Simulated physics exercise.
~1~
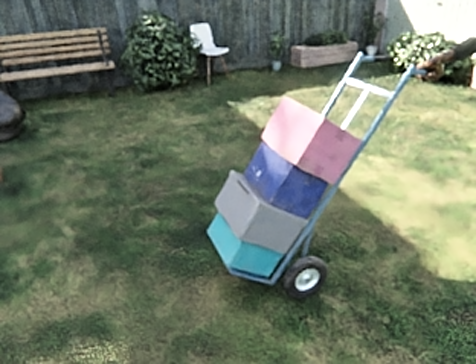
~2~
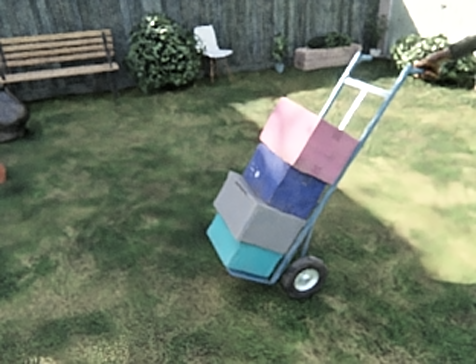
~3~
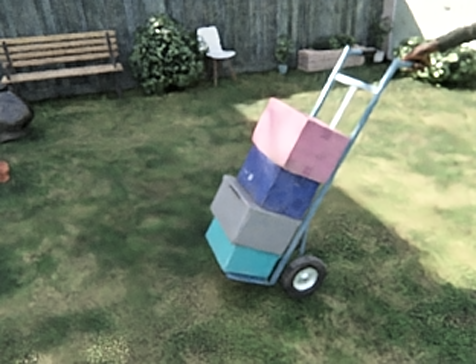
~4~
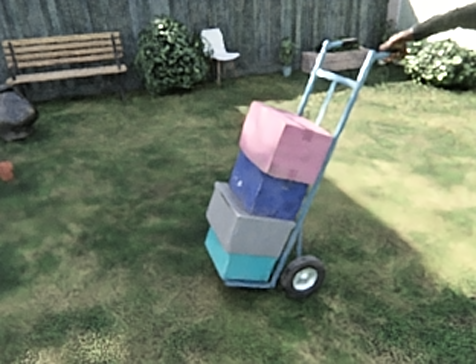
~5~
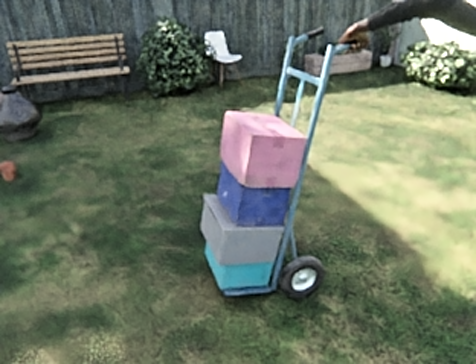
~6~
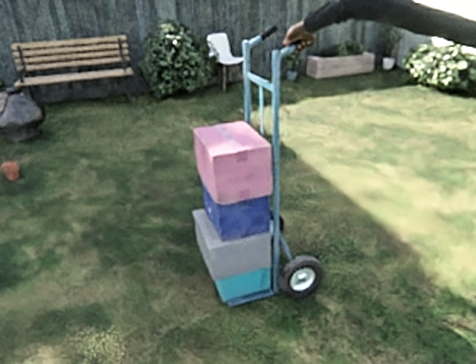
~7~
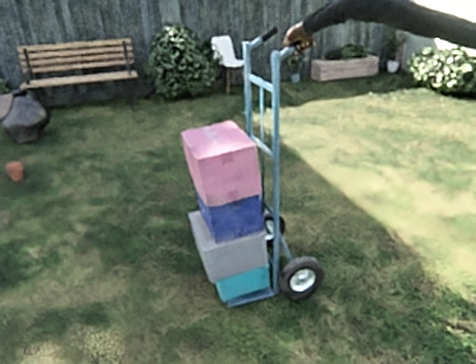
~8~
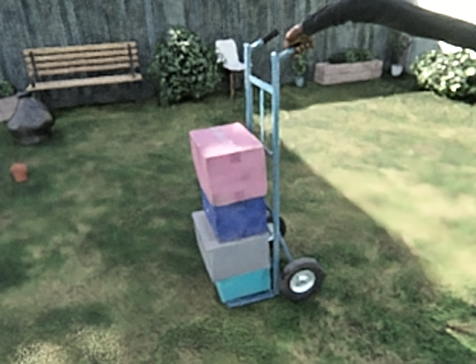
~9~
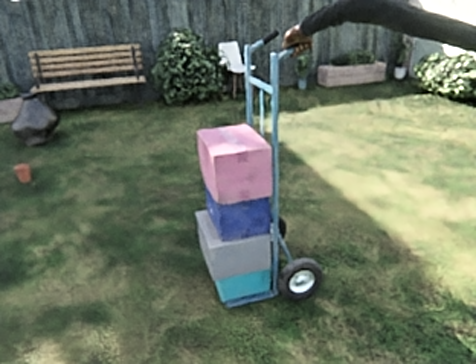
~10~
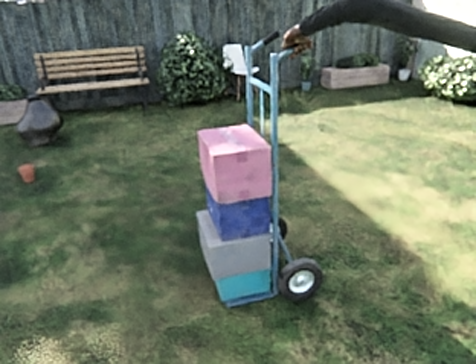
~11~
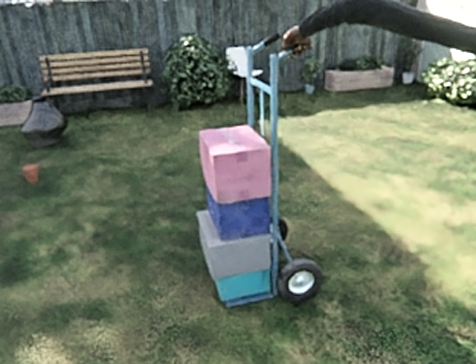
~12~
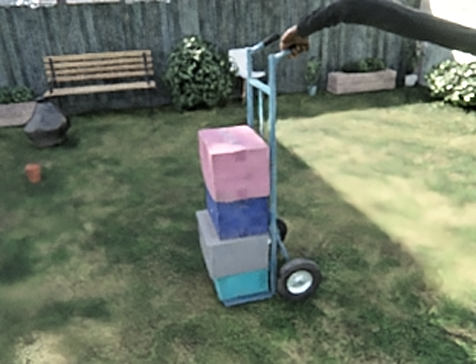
In a backyard, a hand tips a loaded hand truck upright, and four boxes stay stacked.
